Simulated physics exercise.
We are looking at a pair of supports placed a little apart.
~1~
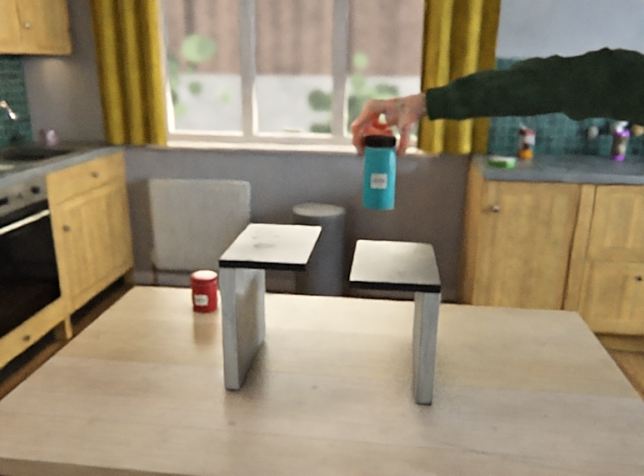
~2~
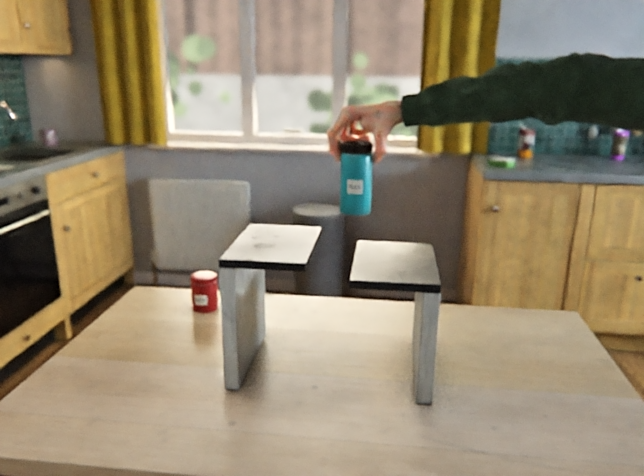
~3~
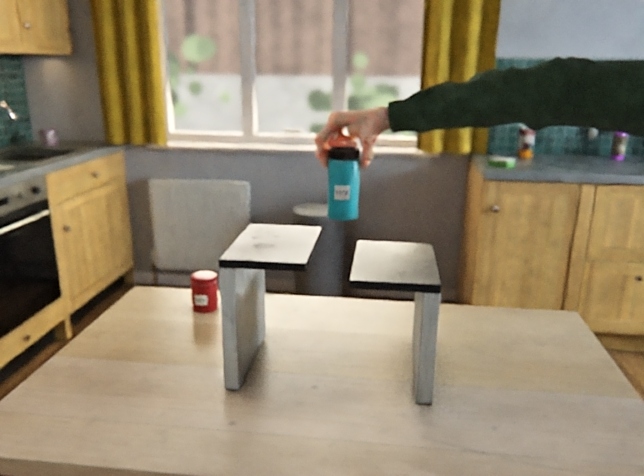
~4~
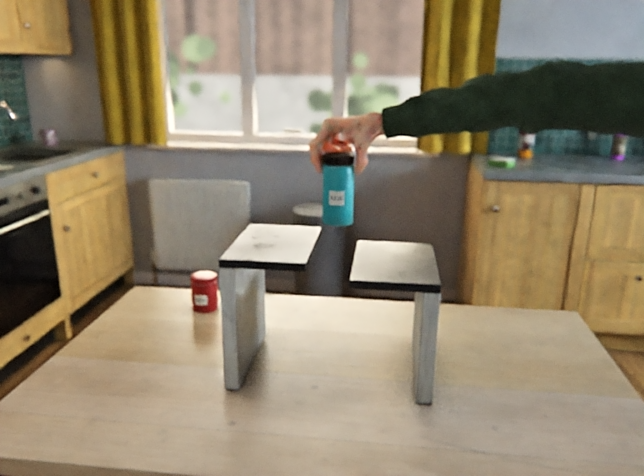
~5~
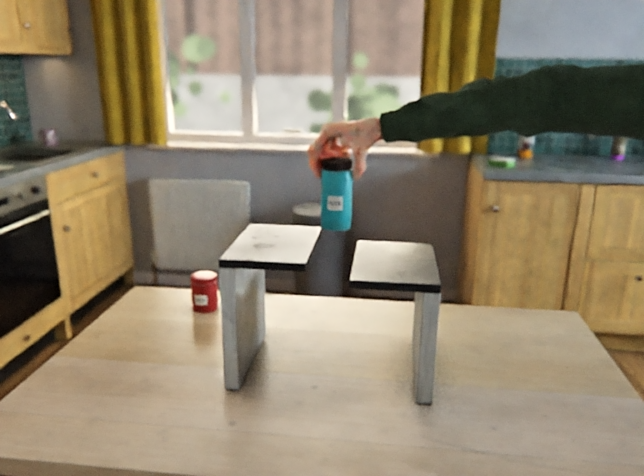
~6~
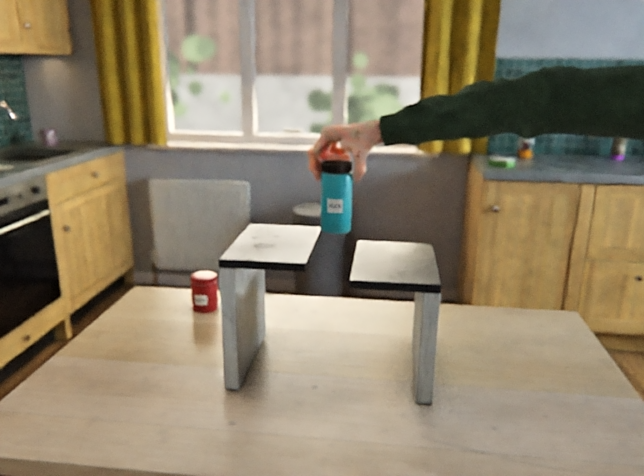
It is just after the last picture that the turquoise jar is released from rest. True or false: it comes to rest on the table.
True.
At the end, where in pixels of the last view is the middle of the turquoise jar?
It finishes at around (334, 337).
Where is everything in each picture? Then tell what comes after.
On its way; turquoise jar (380, 172); red jar (205, 292), in the first picture.
On its way; turquoise jar (356, 178); red jar (205, 292), in the second picture.
On its way; turquoise jar (344, 184); red jar (205, 292), in the third picture.
On its way; turquoise jar (338, 189); red jar (205, 292), in the fourth picture.
Held still over the gap; turquoise jar (337, 194); red jar (205, 292), in the fifth picture.
Held still over the gap; turquoise jar (337, 197); red jar (205, 292), in the sixth picture.
Then, 0.20 s after the last picture, turquoise jar slid about its own width near (336, 221).
Then, 0.30 s after the last picture, turquoise jar slid well along near (335, 292).
Then, 0.40 s after the last picture, turquoise jar slid well along near (334, 326).
Then, 0.50 s after the last picture, turquoise jar slid well along near (334, 332).
At rest, moved from the start, turquoise jar; red jar in place. Seen from the same camera at the end, turquoise jar near (334, 337). The jar reaches the table.
